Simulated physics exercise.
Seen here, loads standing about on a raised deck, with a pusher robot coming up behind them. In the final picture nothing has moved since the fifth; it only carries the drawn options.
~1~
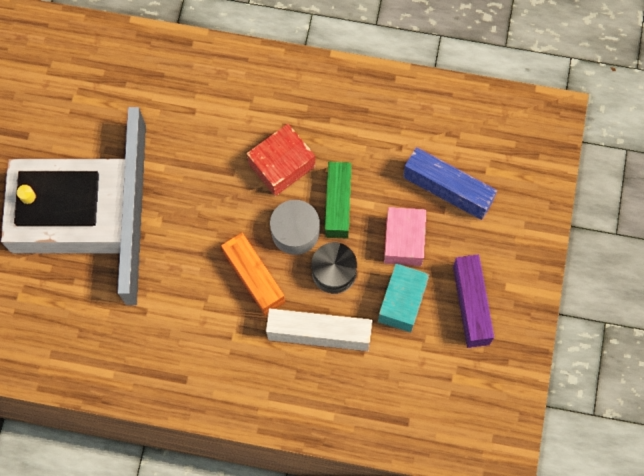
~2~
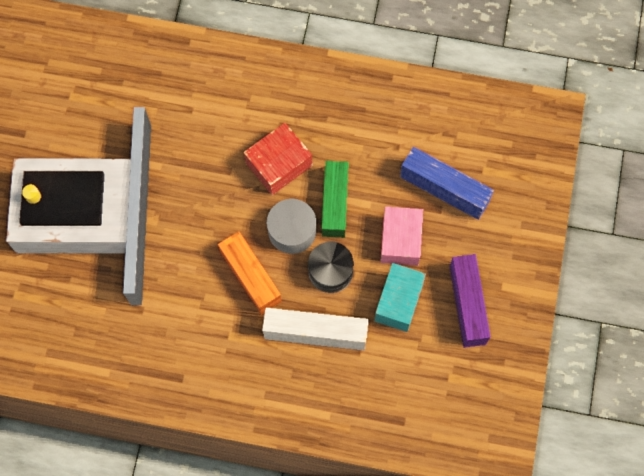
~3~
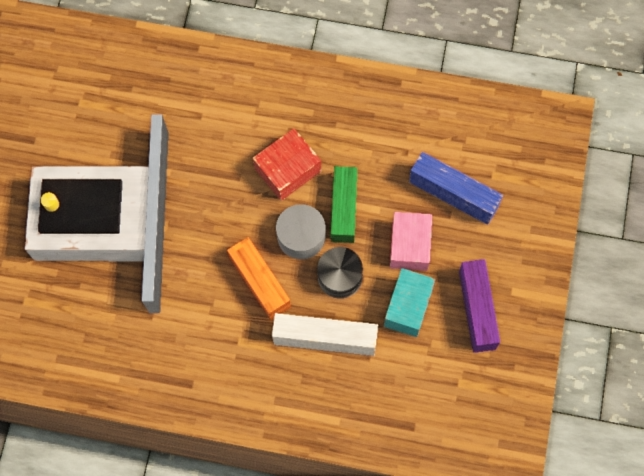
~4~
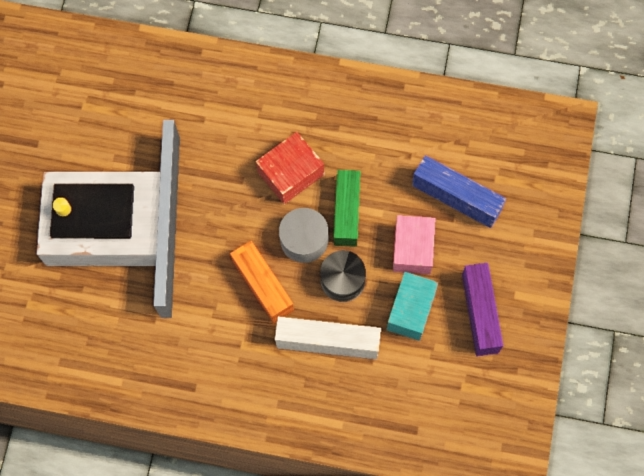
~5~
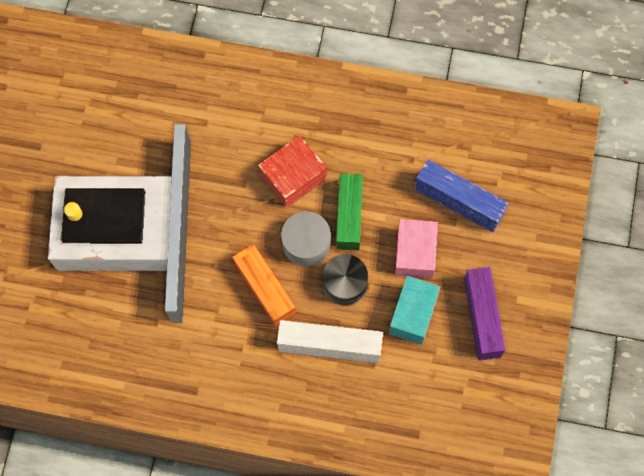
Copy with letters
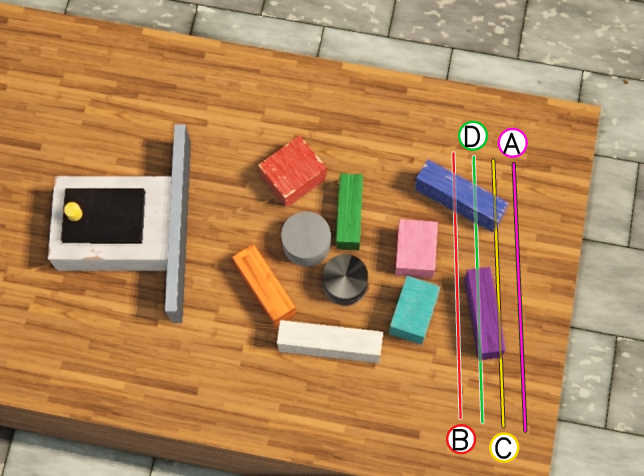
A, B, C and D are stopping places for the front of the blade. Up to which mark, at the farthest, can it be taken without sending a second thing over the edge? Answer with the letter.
C.
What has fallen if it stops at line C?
The purple stick goes over.
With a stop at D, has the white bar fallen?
No.
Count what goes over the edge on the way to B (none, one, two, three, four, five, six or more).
In all, none.
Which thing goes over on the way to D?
The purple stick.
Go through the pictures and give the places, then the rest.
Pink crate (405, 237); blue bar (450, 184); black canister (335, 268), in the first frame.
Robot (69, 198); turquoise crate (400, 298), in the second frame.
Robot (87, 205); green stick (345, 205), in the third frame.
Robot (98, 210); red crate (290, 168), in the fourth frame.
Robot (110, 215); purple stick (484, 313); pink crate (416, 249); blue bar (461, 196), in the fifth frame.
On the marked copy, A at (519, 293); B at (457, 281); C at (498, 289); D at (478, 285).
With C. Early on, robot (223, 236); white bar (345, 344); red crate (330, 169).
Further on, robot (339, 257); purple stick (507, 312); blue bar (505, 193).
At the end, robot (431, 275); purple stick over the edge; white bar (556, 380); one fallen.
As for the rest, A drops four; B is within the limit but short; D is within the limit but short.
